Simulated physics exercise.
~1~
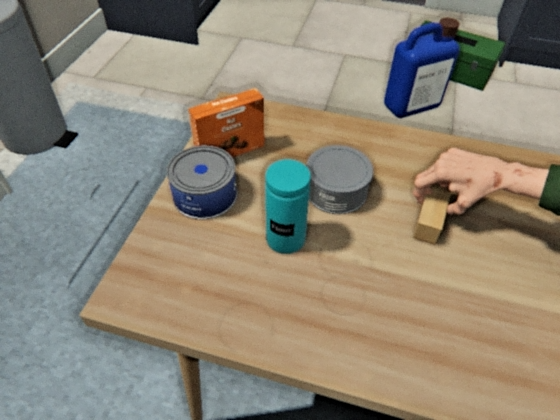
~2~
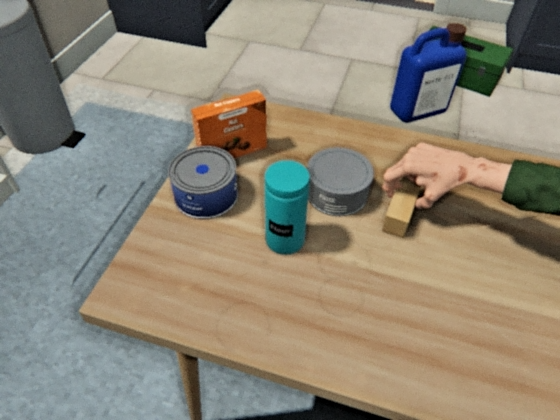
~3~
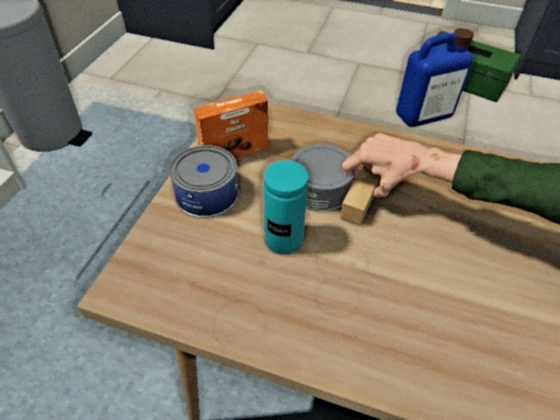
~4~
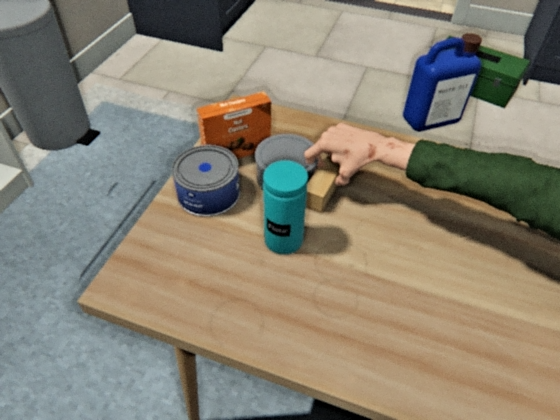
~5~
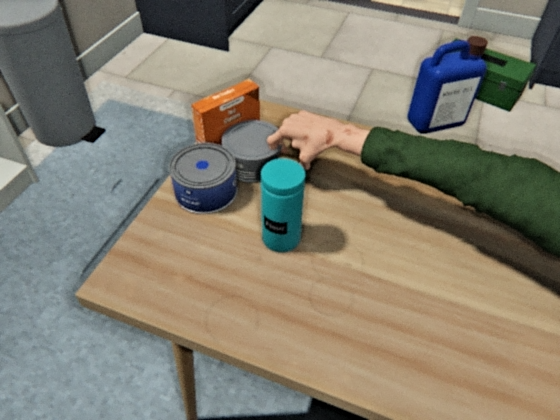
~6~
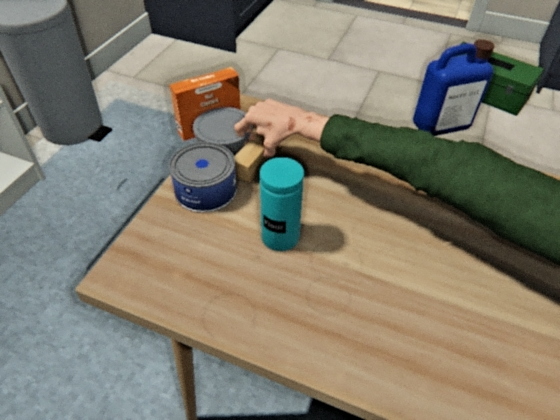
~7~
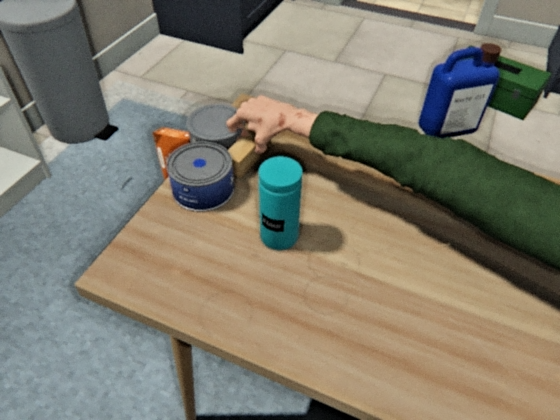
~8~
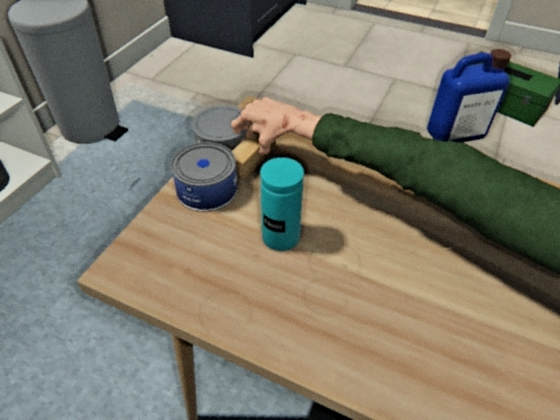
A wooden table stands on a blue rug beside a pale tiled floor, seen from above at an angle that drifts slightly. An orange packet stands at the back left behind a blue tub, with a turquoise jar and a grey tub to their right, and a blue jug beyond the table. A hand in a green sleeve slides a wooden block leftward into the grey tub, pushing it behind the jar and against the packet. The packet shifts toward the far left corner, tips over the edge and drops from sight. The hand stops, leaving the grey tub at the edge, while the jar and blue tub remain standing.
